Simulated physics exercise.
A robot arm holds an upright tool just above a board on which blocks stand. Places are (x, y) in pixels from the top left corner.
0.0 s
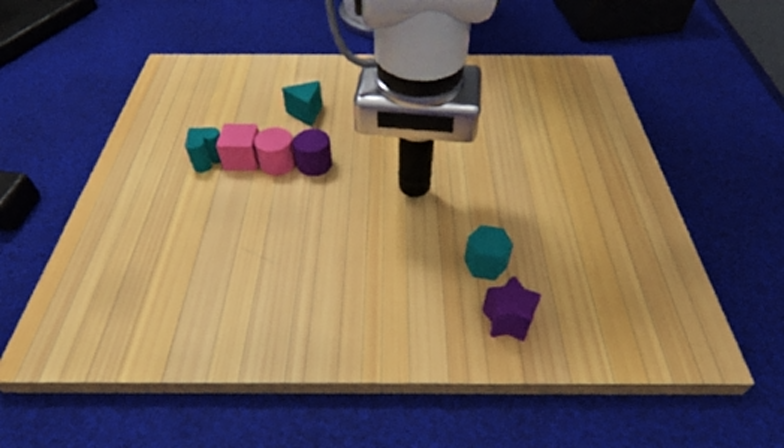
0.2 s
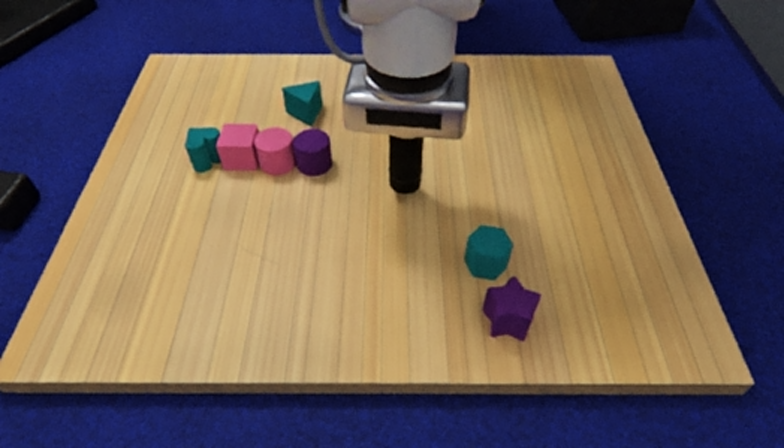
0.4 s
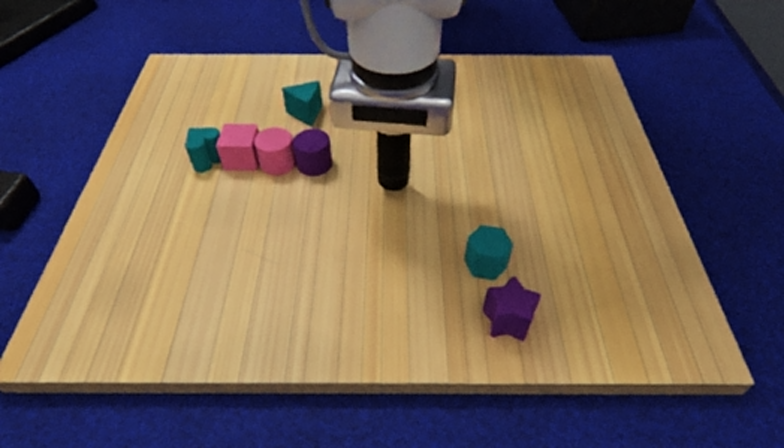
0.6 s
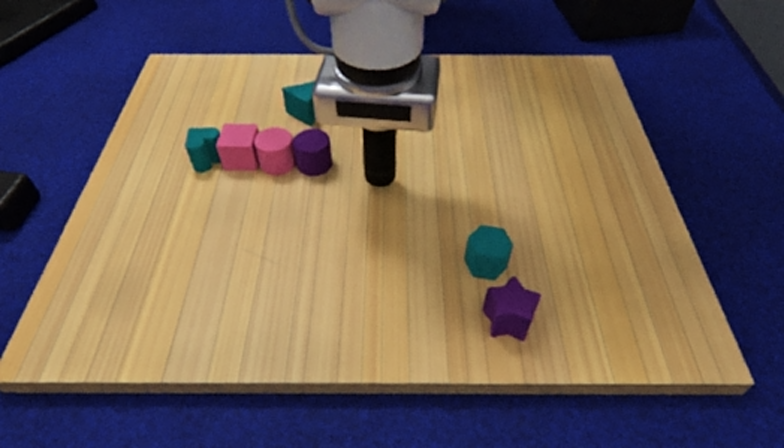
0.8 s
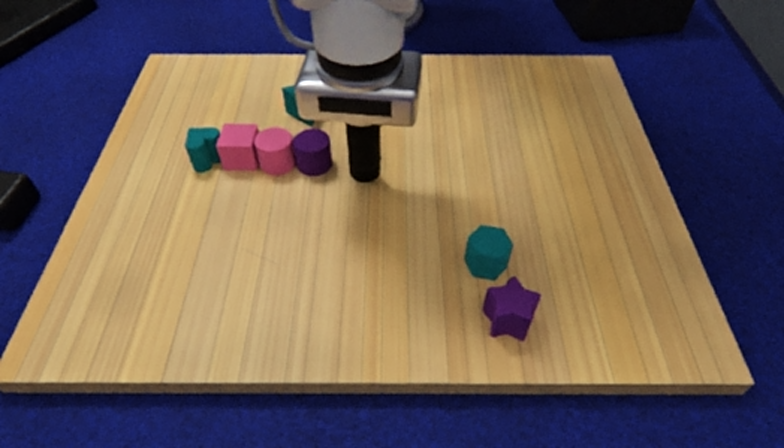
A robot arm moves its upright black tool slowly left above a board of still blocks.
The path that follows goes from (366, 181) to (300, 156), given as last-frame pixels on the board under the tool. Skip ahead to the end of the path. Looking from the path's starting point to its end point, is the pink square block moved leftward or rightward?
It moves off to the left.
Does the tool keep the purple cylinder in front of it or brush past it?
I believe the purple cylinder keeps its place ahead of the tool.
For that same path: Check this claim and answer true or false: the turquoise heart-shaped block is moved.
The statement is correct.
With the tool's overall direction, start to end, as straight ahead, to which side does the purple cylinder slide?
Facing the way the path runs, start to end, you'll find the purple cylinder has shifted right.
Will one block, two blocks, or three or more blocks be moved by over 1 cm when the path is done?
Answer: 3+.
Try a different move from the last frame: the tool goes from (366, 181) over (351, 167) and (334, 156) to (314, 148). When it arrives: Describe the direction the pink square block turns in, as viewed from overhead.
Rotates clockwise.
What follows on the original path. Halfway along, tool (330, 159); turquoise heart-shaped block (190, 135), turned 20° anticlockwise; pink square block (225, 134), turned 15° clockwise; pink cylinder (262, 135); purple cylinder (300, 133).
At the end, tool (298, 148); turquoise heart-shaped block (173, 136), turned 50° anticlockwise; pink square block (205, 133); pink cylinder (243, 119); purple cylinder (279, 114).
